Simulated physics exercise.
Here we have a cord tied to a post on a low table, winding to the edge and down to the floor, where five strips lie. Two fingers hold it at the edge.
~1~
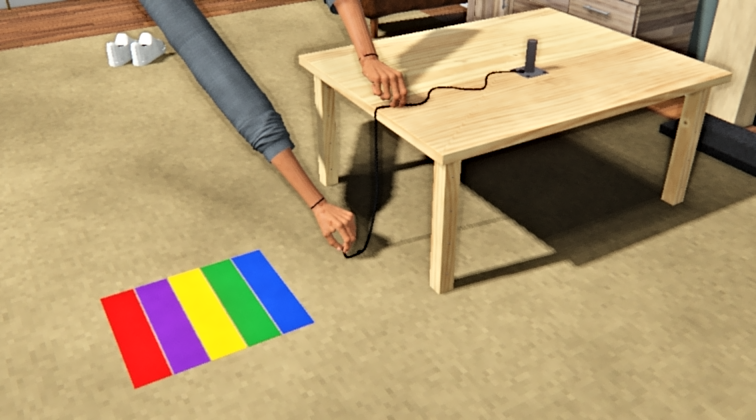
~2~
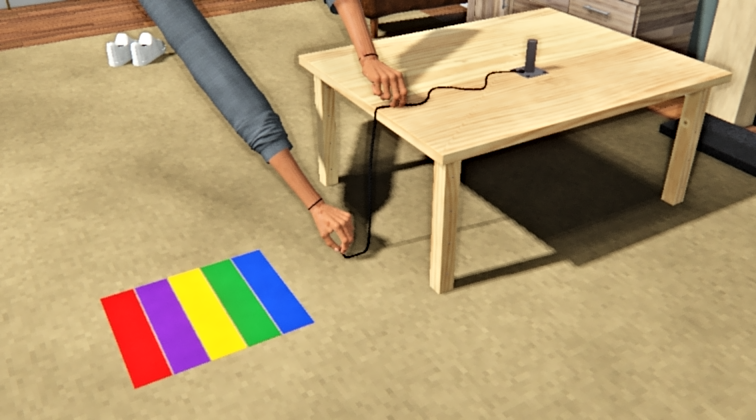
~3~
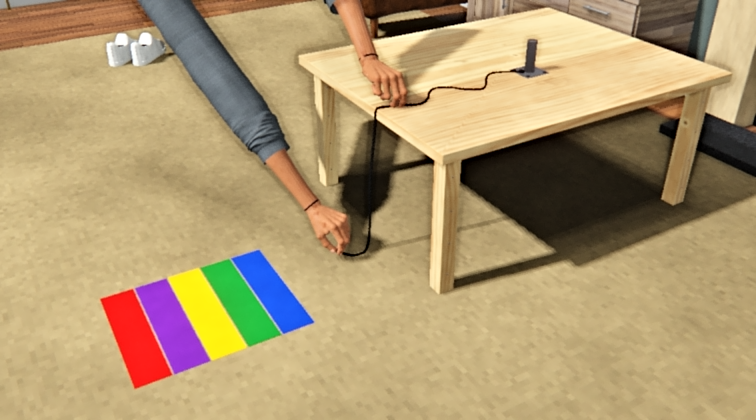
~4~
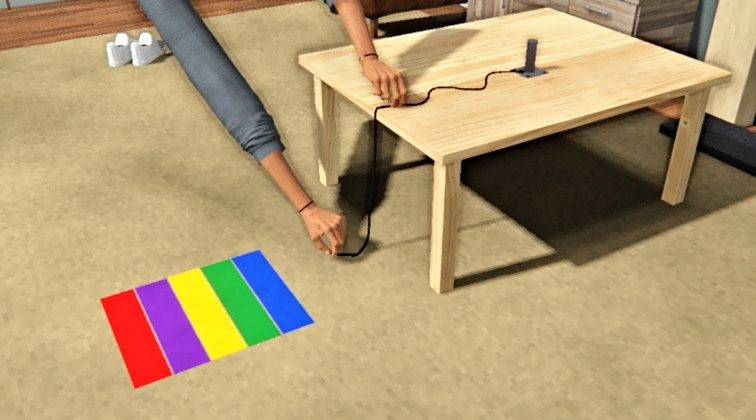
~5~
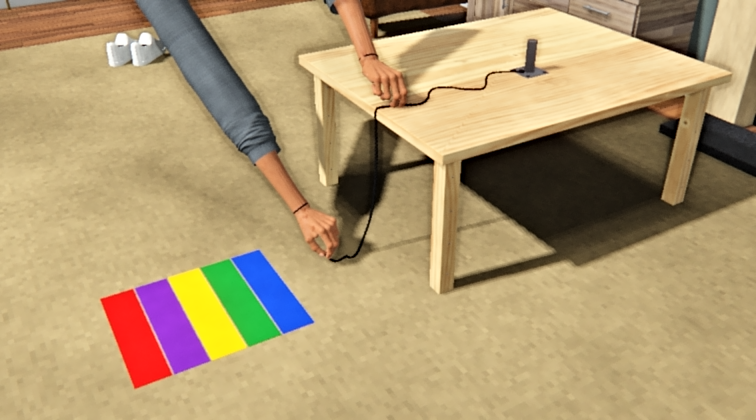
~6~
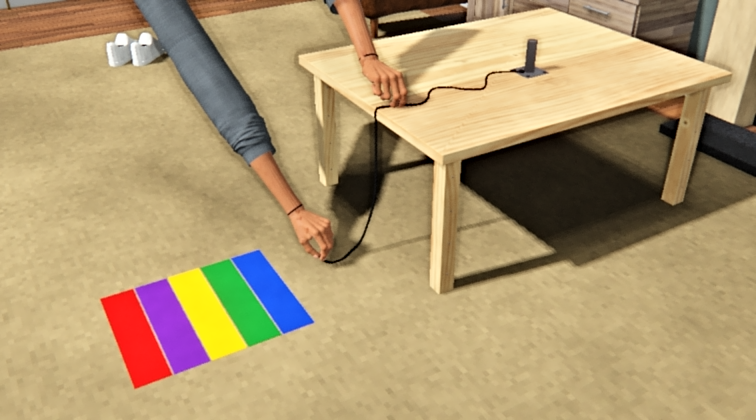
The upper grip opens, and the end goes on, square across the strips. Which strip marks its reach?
The yellow one.
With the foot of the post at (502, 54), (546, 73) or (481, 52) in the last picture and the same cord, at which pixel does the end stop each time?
About (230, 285), (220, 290) and (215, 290).
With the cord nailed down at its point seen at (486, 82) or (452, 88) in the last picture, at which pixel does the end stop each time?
Near (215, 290) and (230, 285).
A little later, end near (262, 276); over blue.
Next, end near (223, 288); over green.
When it is tight, end near (200, 296); over yellow. It halts on the yellow strip.
